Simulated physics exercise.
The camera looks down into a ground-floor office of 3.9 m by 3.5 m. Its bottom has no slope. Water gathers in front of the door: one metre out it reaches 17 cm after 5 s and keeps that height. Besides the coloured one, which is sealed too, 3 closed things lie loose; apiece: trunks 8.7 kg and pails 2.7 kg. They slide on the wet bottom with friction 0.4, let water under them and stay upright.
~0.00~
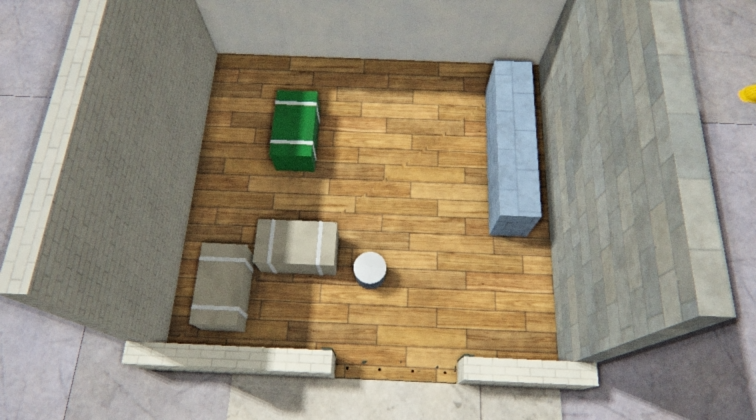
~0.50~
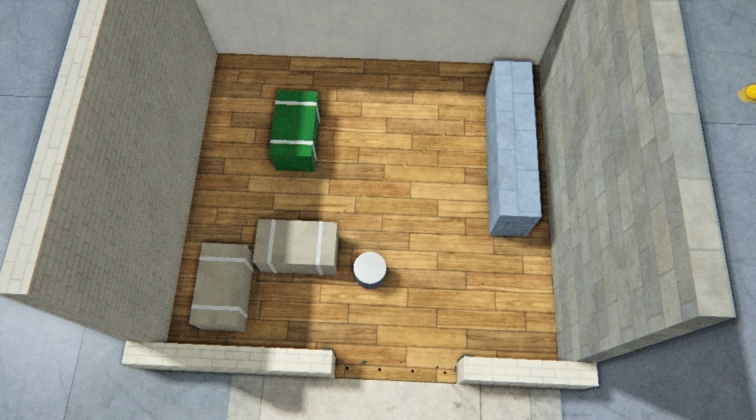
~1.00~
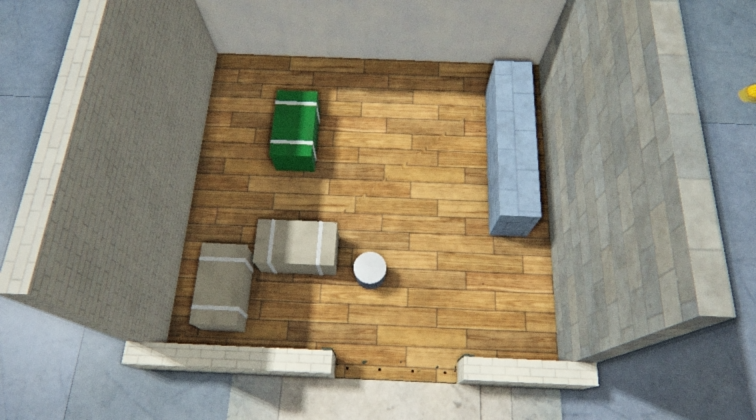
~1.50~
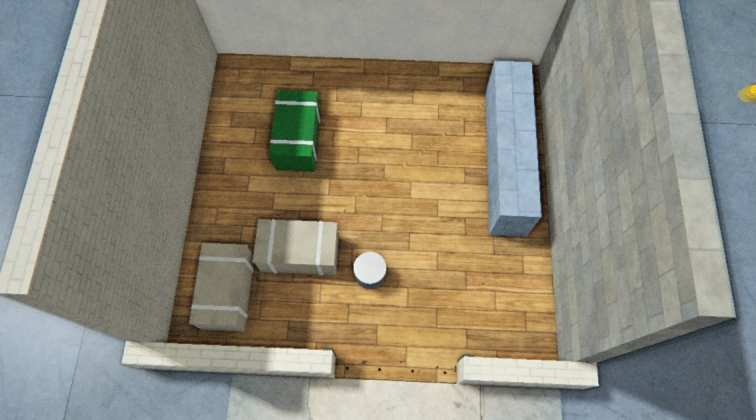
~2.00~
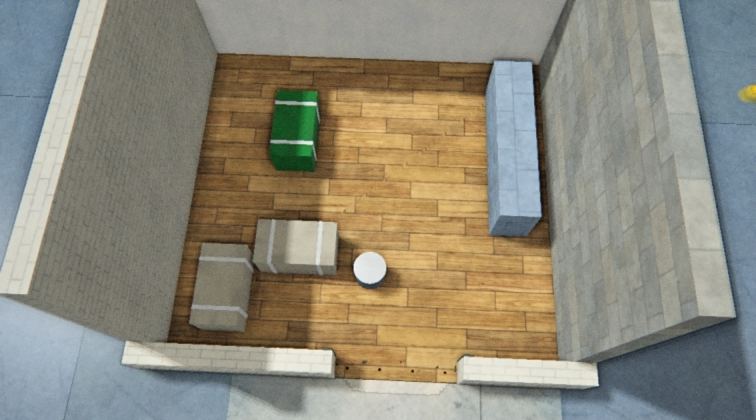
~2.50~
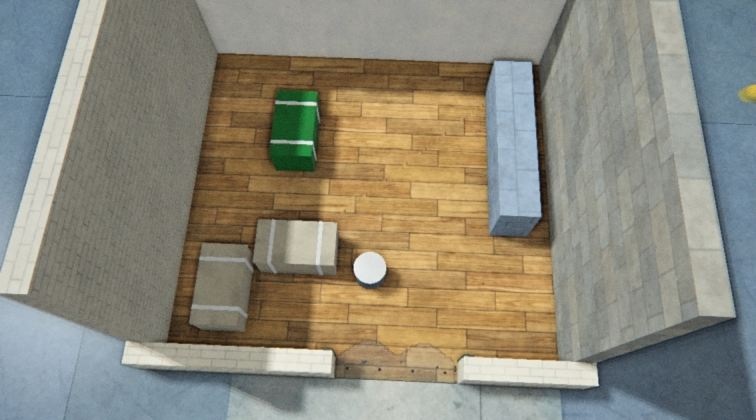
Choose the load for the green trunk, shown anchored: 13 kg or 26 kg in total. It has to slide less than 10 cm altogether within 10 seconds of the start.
Verdict: Only the larger load is enough.
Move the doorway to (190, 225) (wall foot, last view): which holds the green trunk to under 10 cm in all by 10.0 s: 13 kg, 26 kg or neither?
Then only the higher weight holds it.
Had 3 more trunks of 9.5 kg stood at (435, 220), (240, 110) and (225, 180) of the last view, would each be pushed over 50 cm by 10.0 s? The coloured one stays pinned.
In that order: More, short of it, short of it.
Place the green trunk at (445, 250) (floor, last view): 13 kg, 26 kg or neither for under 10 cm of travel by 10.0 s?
Neither is enough.
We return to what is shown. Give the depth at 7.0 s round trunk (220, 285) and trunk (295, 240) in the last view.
Roughly 1 and 3 cm.
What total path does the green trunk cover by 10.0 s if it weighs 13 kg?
About 80 cm.
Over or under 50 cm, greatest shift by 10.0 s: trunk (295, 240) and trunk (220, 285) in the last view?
In turn: More, less.
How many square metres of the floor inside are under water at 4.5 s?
Roughly 3.5 m2.
After 3.5 s the green trunk would be 0 cm from its start with 13 kg and 0 cm from its start with 26 kg; 0 cm of water round it then.
After 4.5 s the green trunk would be 0 cm from its start with 13 kg and 0 cm from its start with 26 kg; 0 cm of water round it then.
After 7.0 s the green trunk would be 12 cm from its start with 13 kg and 0 cm from its start with 26 kg; 4 cm of water round it then.
After 10.0 s the green trunk would be 75 cm from its start with 13 kg and 0 cm from its start with 26 kg; 6 cm of water round it then.
